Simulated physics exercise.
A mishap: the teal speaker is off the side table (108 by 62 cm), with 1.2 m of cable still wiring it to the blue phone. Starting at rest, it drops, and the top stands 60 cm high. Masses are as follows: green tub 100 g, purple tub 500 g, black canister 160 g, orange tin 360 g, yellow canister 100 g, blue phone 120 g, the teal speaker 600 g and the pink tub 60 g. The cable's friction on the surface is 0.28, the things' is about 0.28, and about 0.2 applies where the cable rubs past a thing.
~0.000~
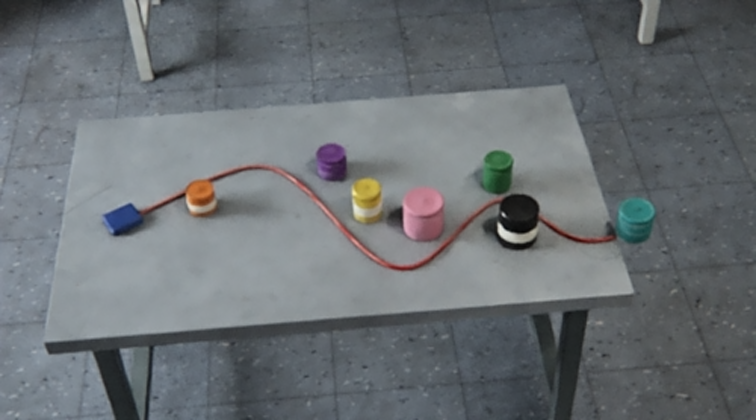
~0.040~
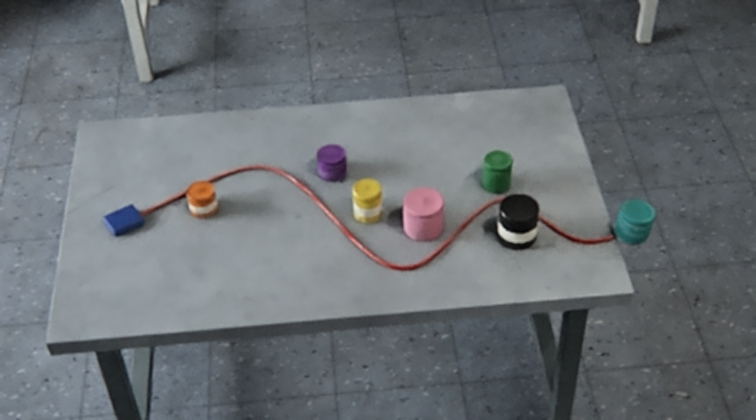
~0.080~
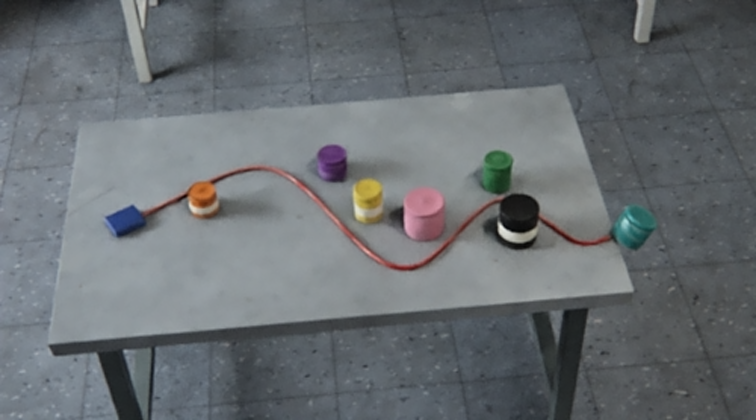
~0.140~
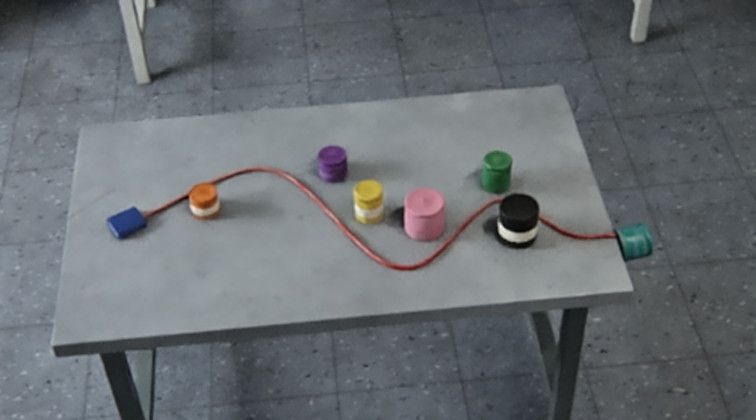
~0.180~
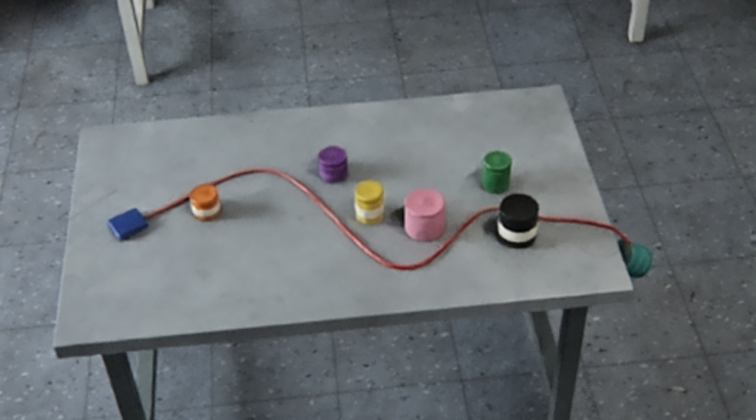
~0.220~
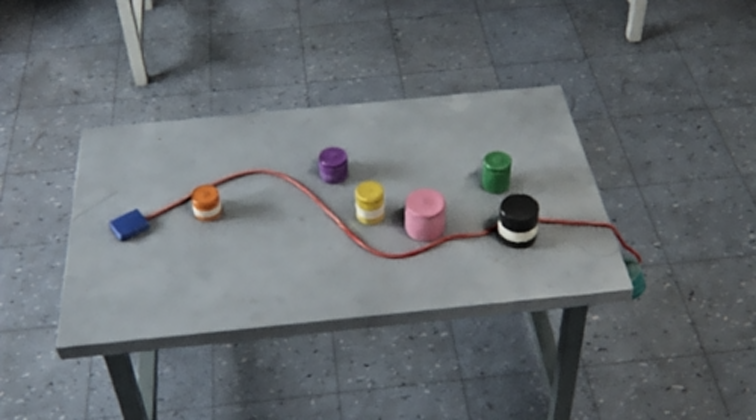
On a grey side table, a teal cylindrical object wired by a red cable to a small blue object tilts over the right edge and drops below the tabletop, drawing the cable straighter among six standing containers.
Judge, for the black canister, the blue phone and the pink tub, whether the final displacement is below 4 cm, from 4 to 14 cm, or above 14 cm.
Result: Black canister: Tiny distance or none. Blue phone: Great distance. Pink tub: Great distance.
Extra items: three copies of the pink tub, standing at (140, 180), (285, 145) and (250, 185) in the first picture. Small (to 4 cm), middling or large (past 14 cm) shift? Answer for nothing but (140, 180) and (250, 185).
Shift 1: Minor. Shift 2: Major.
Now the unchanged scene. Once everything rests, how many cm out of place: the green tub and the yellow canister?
Approx. final shift - green tub: 0 cm; yellow canister: 10 cm.
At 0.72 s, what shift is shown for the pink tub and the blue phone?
I'd say the pink tub is some 25 cm out, the blue phone some 45 cm.
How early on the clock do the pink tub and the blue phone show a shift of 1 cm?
The pink tub at 0.28 seconds and the blue phone at 0.32 seconds.
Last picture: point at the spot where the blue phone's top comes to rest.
It comes to rest close to (343, 150).
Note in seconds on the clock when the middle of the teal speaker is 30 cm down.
It happens at 0.30 seconds on the clock.
After 0.5 s, the cable's tail end at (263, 195); blue phone 28 cm off its start, pink tub 16 cm off its start, orange tin 7 cm off its start.
After 0.7 s, the cable's tail end at (331, 163); blue phone 47 cm off its start, pink tub 26 cm off its start, orange tin 11 cm off its start.
After 1.0 s, the cable's tail end at (331, 163); blue phone 47 cm off its start at (343, 150), pink tub 26 cm off its start at (445, 116), orange tin 11 cm off its start at (241, 222).
After 1.2 s, the cable's tail end at (331, 163); blue phone 47 cm off its start, pink tub 26 cm off its start, orange tin 11 cm off its start.
After 2.4 s, the cable's tail end at (331, 163); blue phone 47 cm off its start at (343, 150), pink tub 26 cm off its start at (445, 116), black canister 1 cm off its start at (521, 209), orange tin 11 cm off its start at (241, 222).
